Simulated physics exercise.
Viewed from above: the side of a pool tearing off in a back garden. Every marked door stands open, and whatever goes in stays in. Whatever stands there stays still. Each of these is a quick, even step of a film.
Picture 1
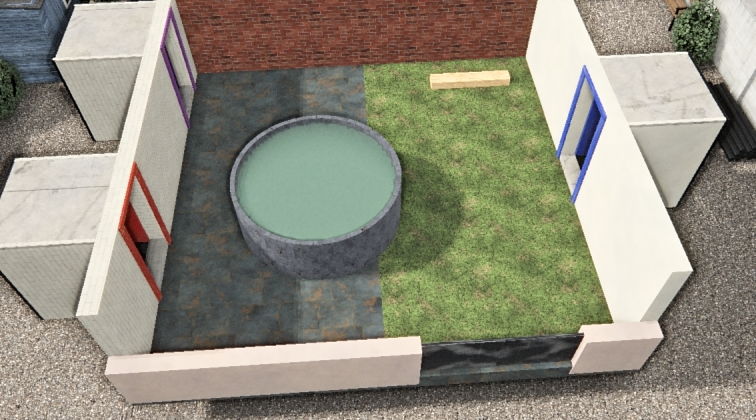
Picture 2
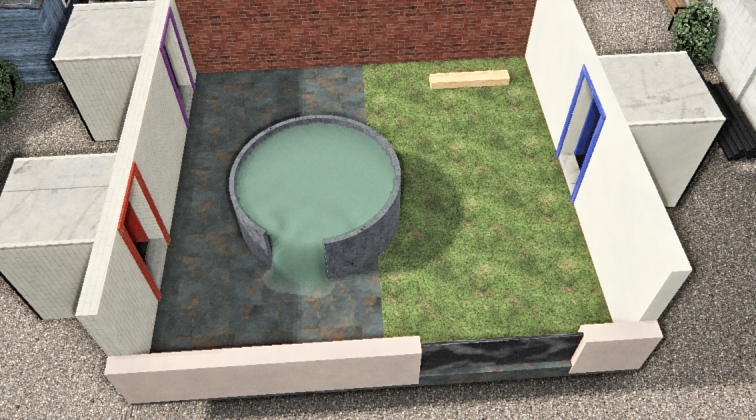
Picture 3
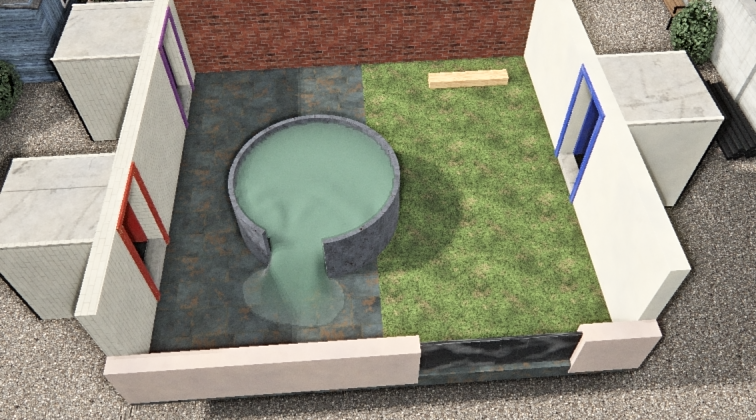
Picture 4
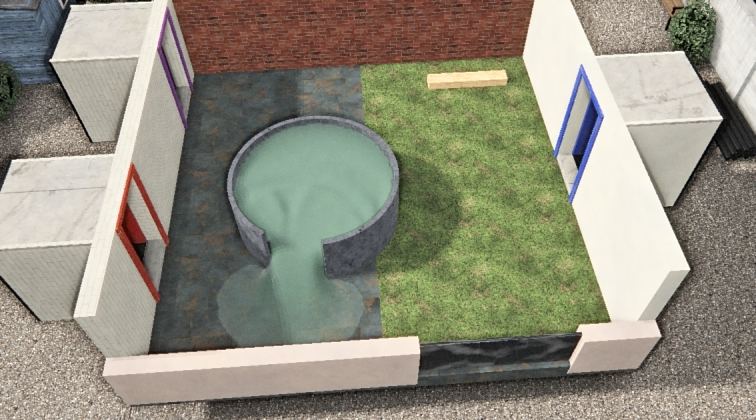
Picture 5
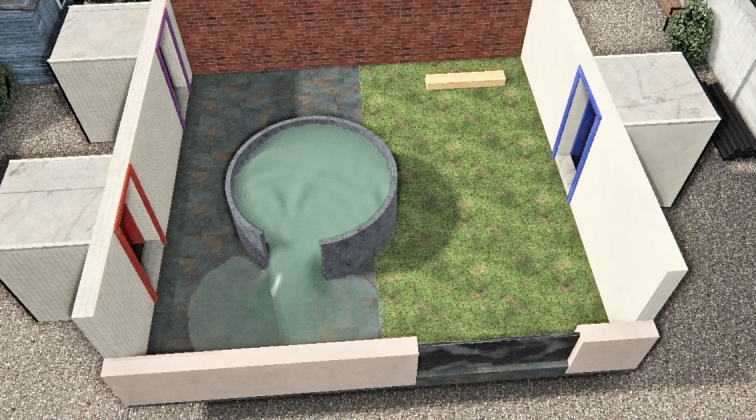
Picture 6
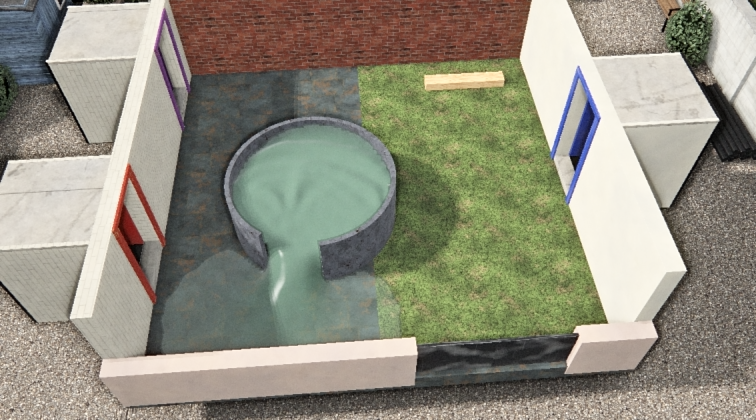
A walled back garden, half dark paving and half green grass, is seen from high above, with a brick wall at the back and pale walls around the other sides. A round grey pool of green water sits on the paving at left, between red and purple openings on the left and a blue one on the right. The pool's near side opens and water pours through the gap, spreading across the paving towards the low front wall.
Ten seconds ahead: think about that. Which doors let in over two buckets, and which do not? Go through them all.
The red door ends up at or below the line. The blue door ends up at or below the line. The purple door ends up at or below the line.
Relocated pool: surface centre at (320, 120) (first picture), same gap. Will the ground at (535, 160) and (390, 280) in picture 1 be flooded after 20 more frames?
I'd say still dry for the first and swamped for the second.
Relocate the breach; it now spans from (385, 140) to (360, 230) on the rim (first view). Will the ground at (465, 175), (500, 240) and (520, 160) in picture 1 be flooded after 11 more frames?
Submerged, submerged, submerged.
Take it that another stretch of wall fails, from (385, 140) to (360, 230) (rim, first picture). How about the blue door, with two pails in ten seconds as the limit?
Note: Blue door crosses the line.
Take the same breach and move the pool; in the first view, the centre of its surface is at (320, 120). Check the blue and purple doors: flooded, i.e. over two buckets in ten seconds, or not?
The blue door stays within the limit, and the purple door stays within the limit.
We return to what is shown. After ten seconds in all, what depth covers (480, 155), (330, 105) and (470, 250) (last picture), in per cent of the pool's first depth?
Around 12, 8 and 8 %.
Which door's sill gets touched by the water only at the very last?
That would be the blue one.
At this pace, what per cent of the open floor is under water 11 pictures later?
Close to 30 %.
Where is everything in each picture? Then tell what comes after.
The first picture shows the round pool at (316, 178) is whole and still.
In the second picture, water pours out at (298, 264) and has run to (331, 286).
In the third picture, water pours out at (297, 265) and has run to (326, 319).
In the fourth picture, the front is at a hidden place, out from the gap at (297, 266).
In the fifth picture, the front is at a hidden place, out from the gap at (295, 266).
In the sixth picture, water pours out at (294, 266) and has run to a hidden place.
A moment on, water covers 15 % of the floor; the red door wet at the sill, nothing in, the blue door not reached, the purple door not reached.
Next, water covers 30 % of the floor; the red door wet at the sill, nothing in, the blue door not reached, the purple door not reached.
Then, water covers 55 % of the floor; the red door wet at the sill, nothing in, the blue door not reached, the purple door wet at the sill, nothing in.
Later, water covers 80 % of the floor; the red door under two buckets in, the blue door wet at the sill, nothing in, the purple door under two buckets in.
In the end, water covers 100 % of the floor; the red door under two buckets in, the blue door wet at the sill, nothing in, the purple door under two buckets in.
